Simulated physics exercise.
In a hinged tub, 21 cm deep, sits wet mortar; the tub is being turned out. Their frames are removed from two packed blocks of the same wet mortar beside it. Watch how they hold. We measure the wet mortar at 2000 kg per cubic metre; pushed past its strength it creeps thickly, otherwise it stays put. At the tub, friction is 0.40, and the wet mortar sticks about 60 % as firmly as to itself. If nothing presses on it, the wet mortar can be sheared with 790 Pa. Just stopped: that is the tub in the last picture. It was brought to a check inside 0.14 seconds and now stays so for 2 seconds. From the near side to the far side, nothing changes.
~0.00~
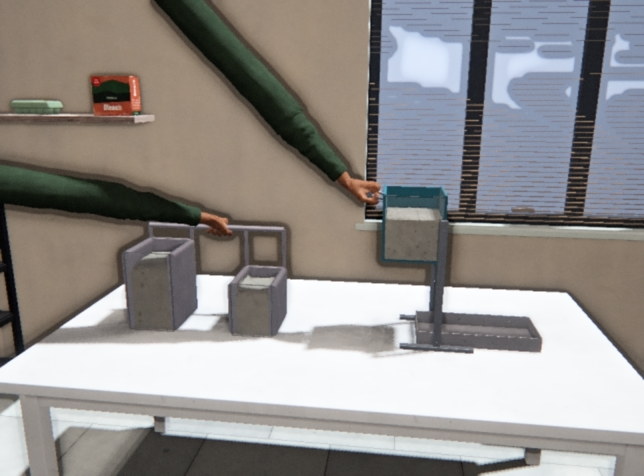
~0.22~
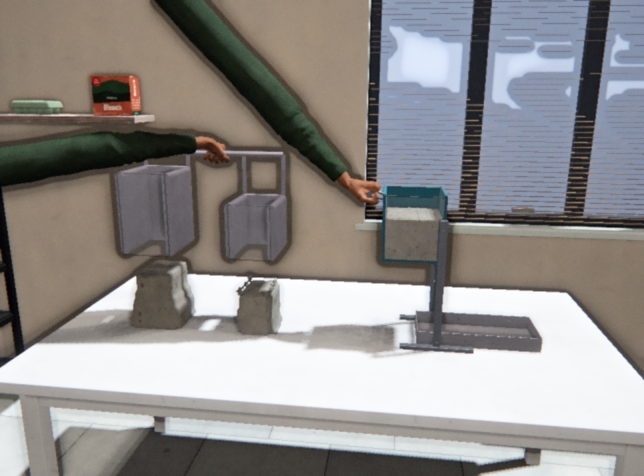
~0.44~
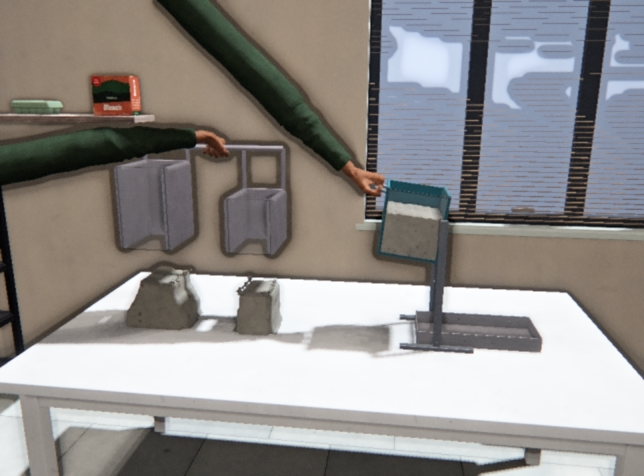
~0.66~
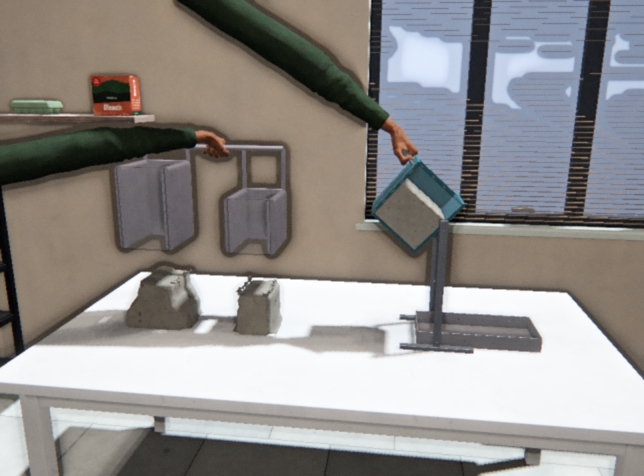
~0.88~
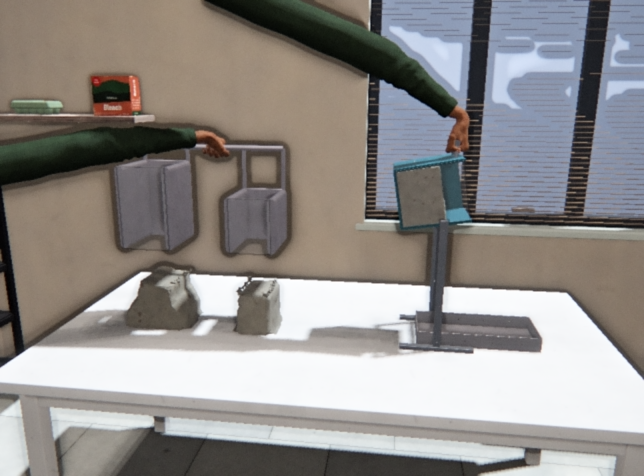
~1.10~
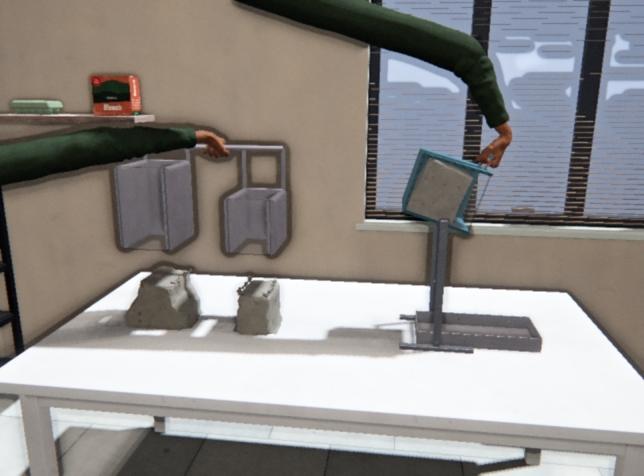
We see a green-sleeved arm lift grey moulds off two mortar blocks; the larger left block slumps while the smaller barely changes, and another arm turns a teal hinged tub rightward past its side, the mortar still inside.
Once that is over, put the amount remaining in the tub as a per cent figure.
The amount remaining comes to about 45 %.
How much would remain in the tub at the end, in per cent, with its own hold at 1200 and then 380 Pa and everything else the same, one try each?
About 50 % first, about 35 % second.
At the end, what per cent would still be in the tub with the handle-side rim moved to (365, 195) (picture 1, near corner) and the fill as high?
I'd put it at close to 30 per cent.
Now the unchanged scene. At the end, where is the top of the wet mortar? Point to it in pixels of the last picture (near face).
Peak location: Approx. (437, 195).
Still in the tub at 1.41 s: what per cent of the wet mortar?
Some 55 per cent.
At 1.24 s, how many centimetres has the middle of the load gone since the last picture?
It has moved close to 5 cm.
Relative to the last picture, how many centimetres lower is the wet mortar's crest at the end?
Roughly 11 cm.
After 1.24 s, the tub is at 107 degrees and holds 97 %.
After 1.41 s, the tub is at 107 degrees and holds 56 %.
After 1.58 s, the tub is at 107 degrees and holds 45 %.
After 1.75 s, the tub is at 107 degrees and holds 45 %.
After 3.10 s, the tub is at 107 degrees and holds 45 %.
